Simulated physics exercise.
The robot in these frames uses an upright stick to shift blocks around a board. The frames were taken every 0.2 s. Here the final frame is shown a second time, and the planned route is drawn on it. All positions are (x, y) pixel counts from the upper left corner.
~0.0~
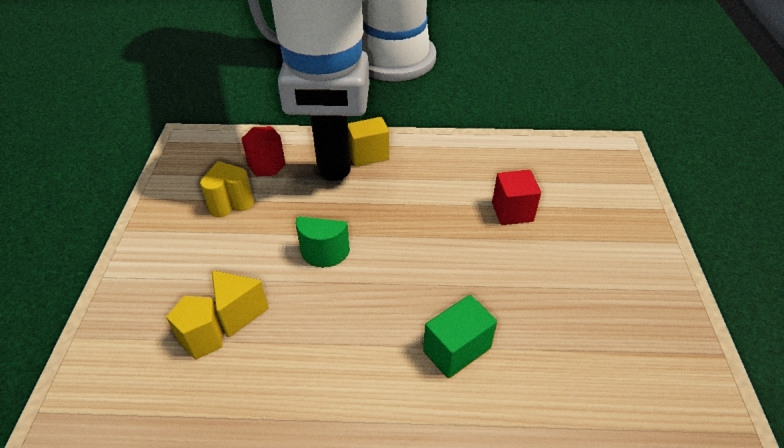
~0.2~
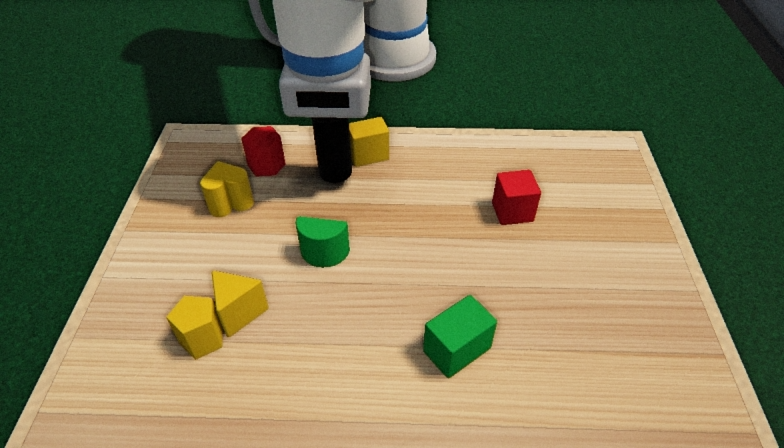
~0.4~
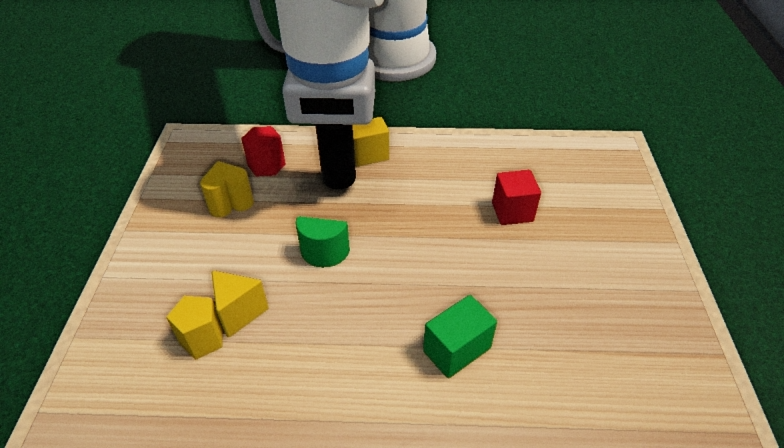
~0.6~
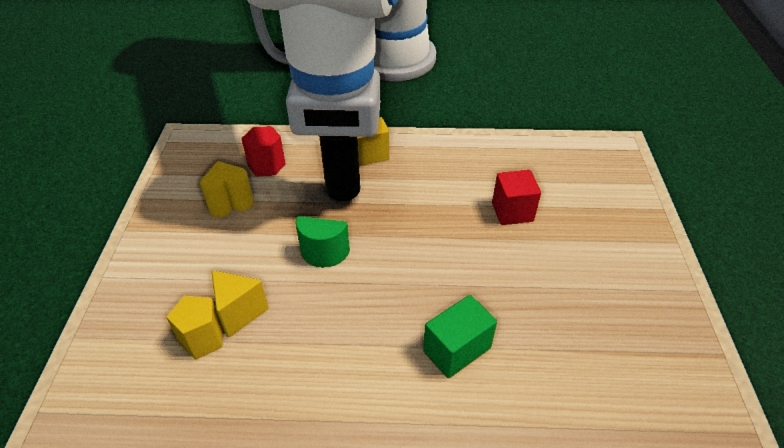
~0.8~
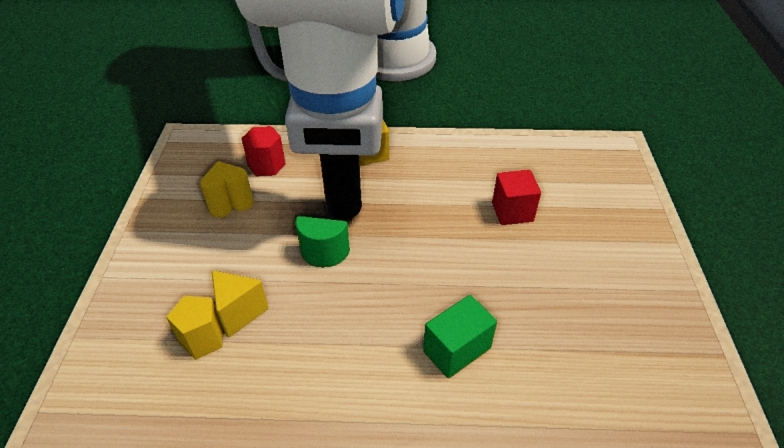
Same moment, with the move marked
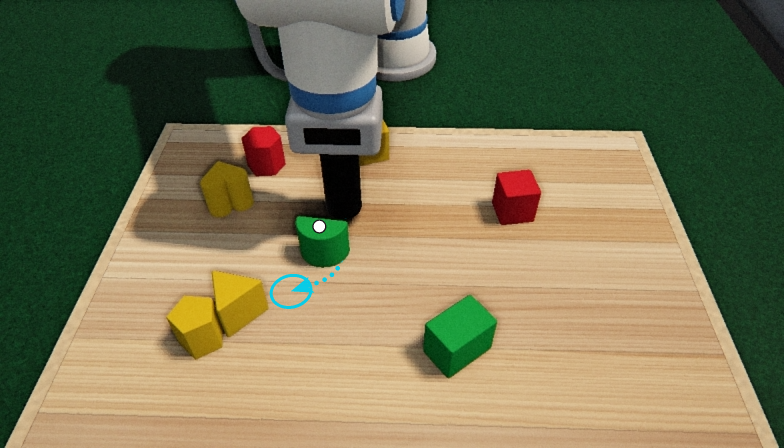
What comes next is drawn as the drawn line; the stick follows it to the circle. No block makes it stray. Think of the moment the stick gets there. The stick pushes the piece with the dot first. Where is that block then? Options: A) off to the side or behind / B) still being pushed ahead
My pick is B.
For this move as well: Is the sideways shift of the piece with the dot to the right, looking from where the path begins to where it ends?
Short answer: Yes.
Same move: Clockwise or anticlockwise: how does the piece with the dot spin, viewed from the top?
It makes a clockwise turn.
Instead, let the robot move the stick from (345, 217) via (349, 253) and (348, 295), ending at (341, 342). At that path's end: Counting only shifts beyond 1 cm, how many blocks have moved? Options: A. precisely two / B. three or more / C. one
Option C.
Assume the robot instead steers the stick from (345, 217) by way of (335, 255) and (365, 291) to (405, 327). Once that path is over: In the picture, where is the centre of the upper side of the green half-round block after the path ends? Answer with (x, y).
When the path ends, it will be at (306, 251).
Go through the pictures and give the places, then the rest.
In the first picture, stick tip (334, 171); block tops, yellow pentagon (191, 312); yellow triangular block (230, 286); green half-round block (319, 227).
In the second picture, stick (336, 173); blocks unchanged.
In the third picture, stick (339, 180); blocks unchanged.
In the fourth picture, stick (343, 191); blocks unchanged.
In the fifth picture, stick (344, 208); yellow pentagon (191, 312); yellow triangular block (230, 286); green half-round block (319, 227).
Path on the board, from (345, 217) via (343, 246) and (331, 276), ending at (291, 291); the dot is on the green half-round block.
What follows on the original path. One third of the way, stick (342, 238); green half-round block (315, 234), turned 30° clockwise.
Two thirds of the way, stick (329, 268); green half-round block (292, 253), turned 80° clockwise.
At the end, stick (289, 283); yellow pentagon (186, 314); yellow triangular block (225, 291); green half-round block (249, 264), turned 65° clockwise.
